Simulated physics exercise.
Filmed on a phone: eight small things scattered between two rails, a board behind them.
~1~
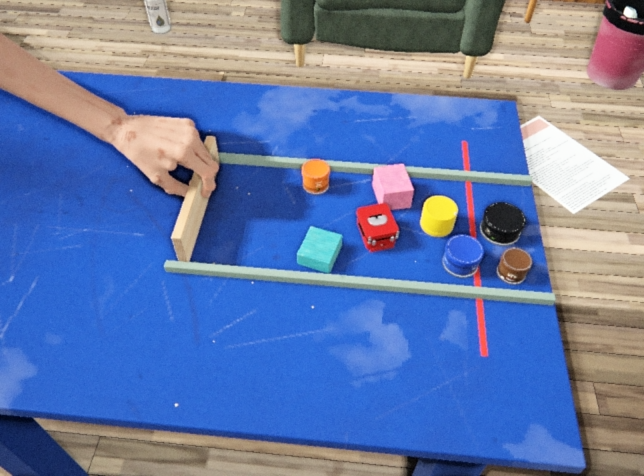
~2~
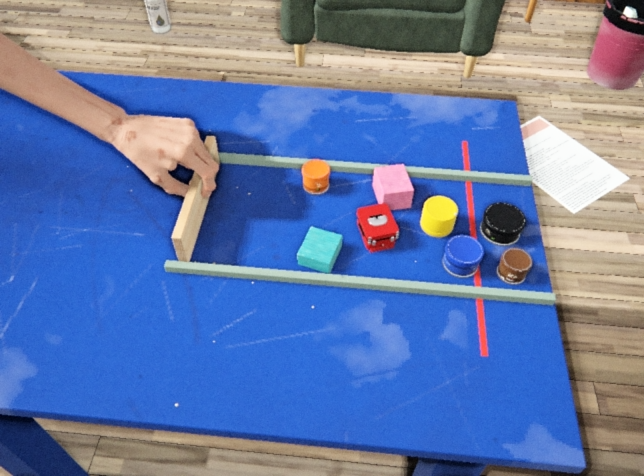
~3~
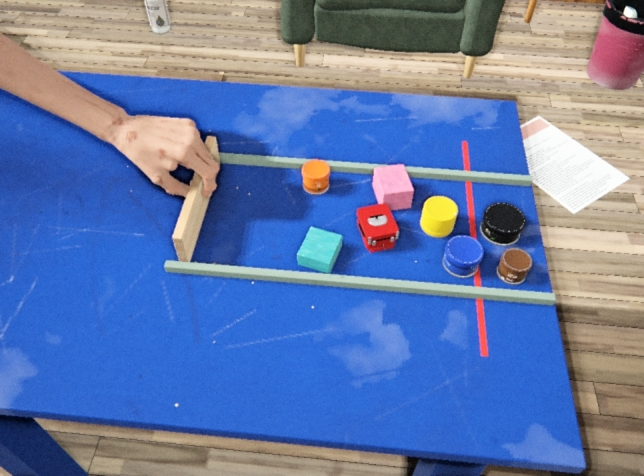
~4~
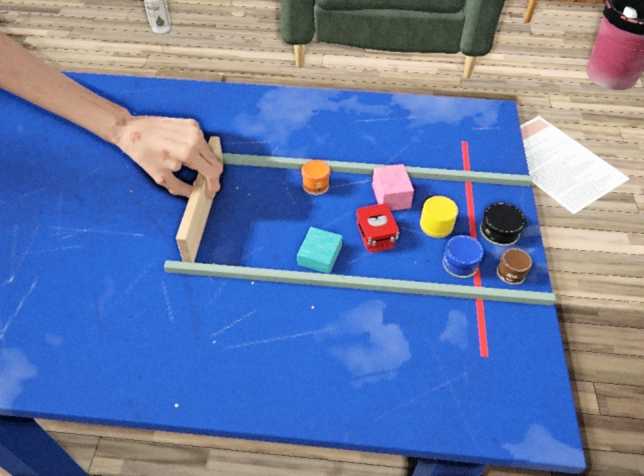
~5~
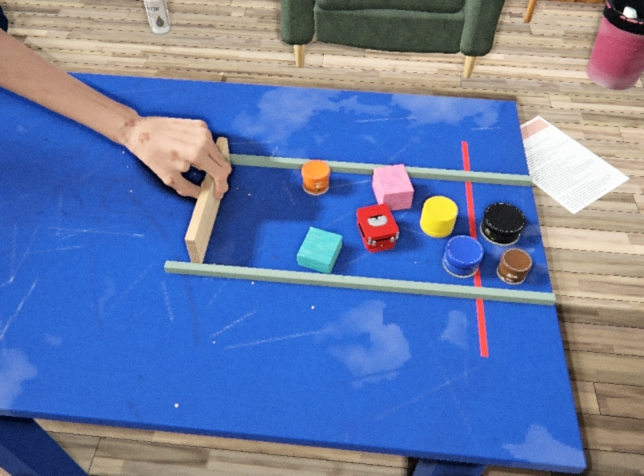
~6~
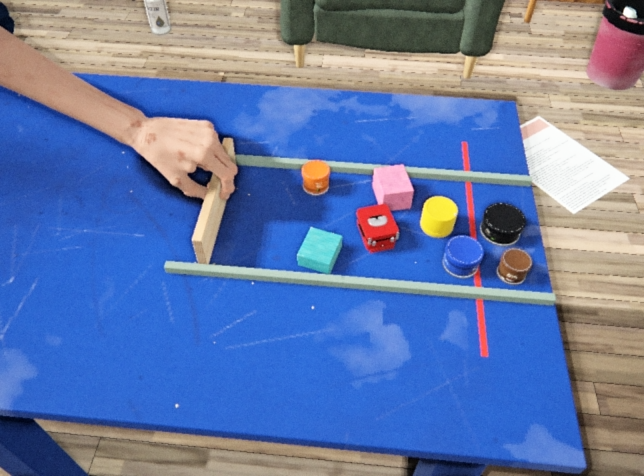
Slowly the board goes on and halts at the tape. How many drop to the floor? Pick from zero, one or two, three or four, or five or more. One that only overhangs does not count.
The number that fall off is one or two.
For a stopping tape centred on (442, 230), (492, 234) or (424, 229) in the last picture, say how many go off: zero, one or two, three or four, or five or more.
For each place: None; either three or four; zero.
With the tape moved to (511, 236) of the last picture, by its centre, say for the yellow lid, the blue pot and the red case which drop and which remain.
The yellow lid tumbles off, the blue pot drops off, the red case survives.
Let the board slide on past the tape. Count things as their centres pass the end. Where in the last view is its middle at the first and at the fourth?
About (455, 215), then (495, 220).
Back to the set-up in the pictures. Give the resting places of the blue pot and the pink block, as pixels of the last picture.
About (532, 263), and the other about (511, 199).
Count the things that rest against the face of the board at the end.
3 of them.
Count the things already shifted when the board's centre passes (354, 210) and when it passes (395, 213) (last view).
4 and 5.
Soon after, none off yet; brown tin at rest near (514, 267); black tin at rest near (502, 224); blue pot at rest near (463, 257).
In the end, the number that fall off is one or two; gone, black tin and brown tin.
